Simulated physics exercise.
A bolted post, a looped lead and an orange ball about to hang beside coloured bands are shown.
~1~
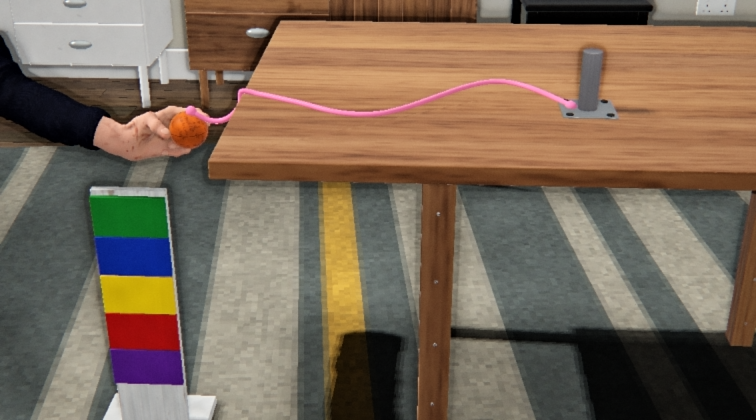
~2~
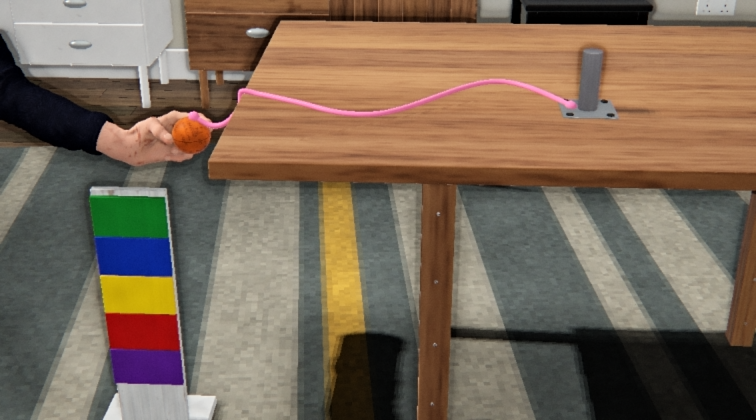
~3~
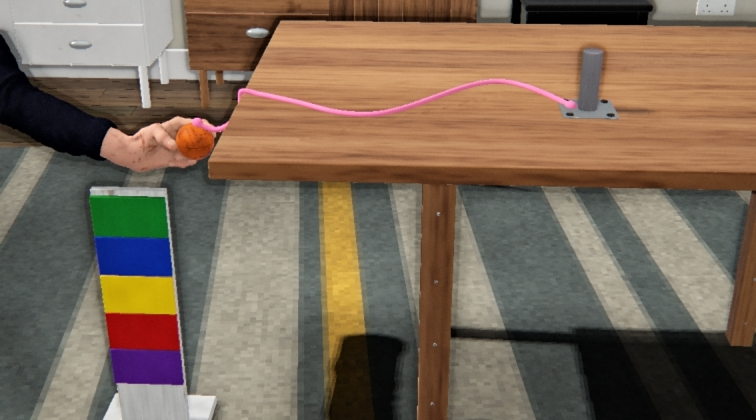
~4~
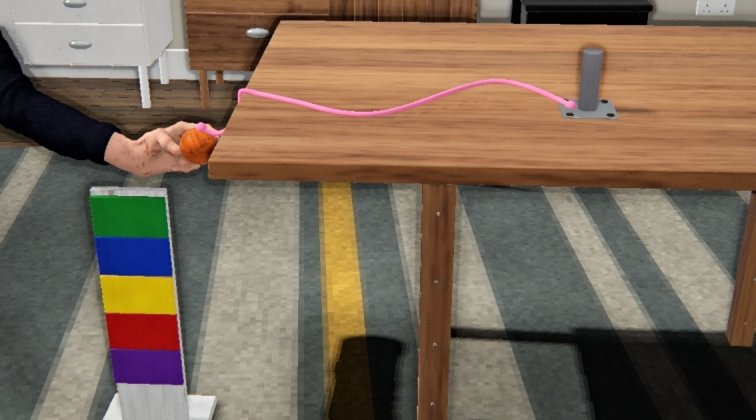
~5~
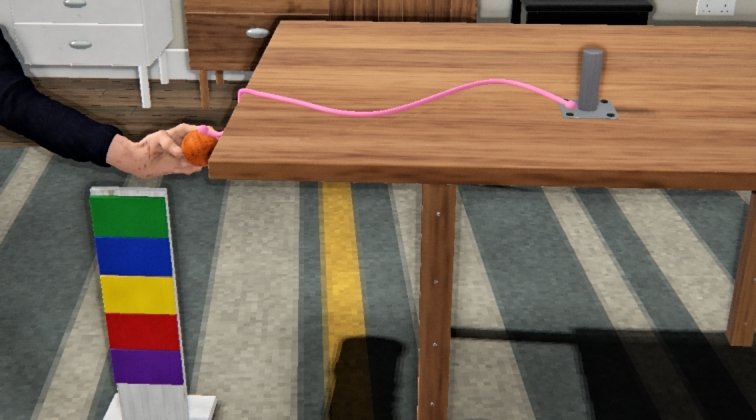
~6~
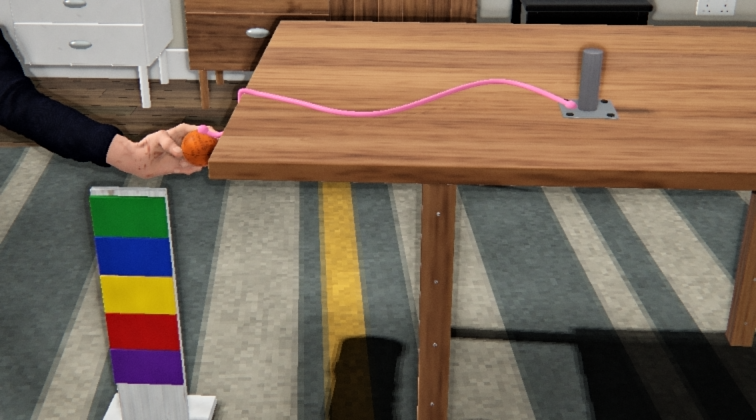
In this clip, a hand holding an orange ball tied to a pink cord moves slightly right and down beside a wooden table, then stays nearly still above a stand with coloured bands, while the cord lies loosely across the tabletop.
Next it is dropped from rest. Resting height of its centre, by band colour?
Blue.
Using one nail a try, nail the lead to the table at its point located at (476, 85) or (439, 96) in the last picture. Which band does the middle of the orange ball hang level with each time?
In order: Green; green.
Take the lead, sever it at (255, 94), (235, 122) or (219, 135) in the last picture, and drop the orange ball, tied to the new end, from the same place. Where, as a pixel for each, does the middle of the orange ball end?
About (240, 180), then (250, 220), then (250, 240).
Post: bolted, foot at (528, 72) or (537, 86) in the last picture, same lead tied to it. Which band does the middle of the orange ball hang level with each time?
First try: Yellow; second try: Yellow.
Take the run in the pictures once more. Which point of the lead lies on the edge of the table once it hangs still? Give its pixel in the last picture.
Spot: Approx. (317, 108).
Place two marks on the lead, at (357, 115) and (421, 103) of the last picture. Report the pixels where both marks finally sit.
To (285, 94) for the first and to (358, 97) for the second.
Soon after, ball near (232, 247); level with blue.
Then, ball near (256, 259); level with blue.
At rest, ball near (248, 260); level with blue. The lead holds its middle at blue.
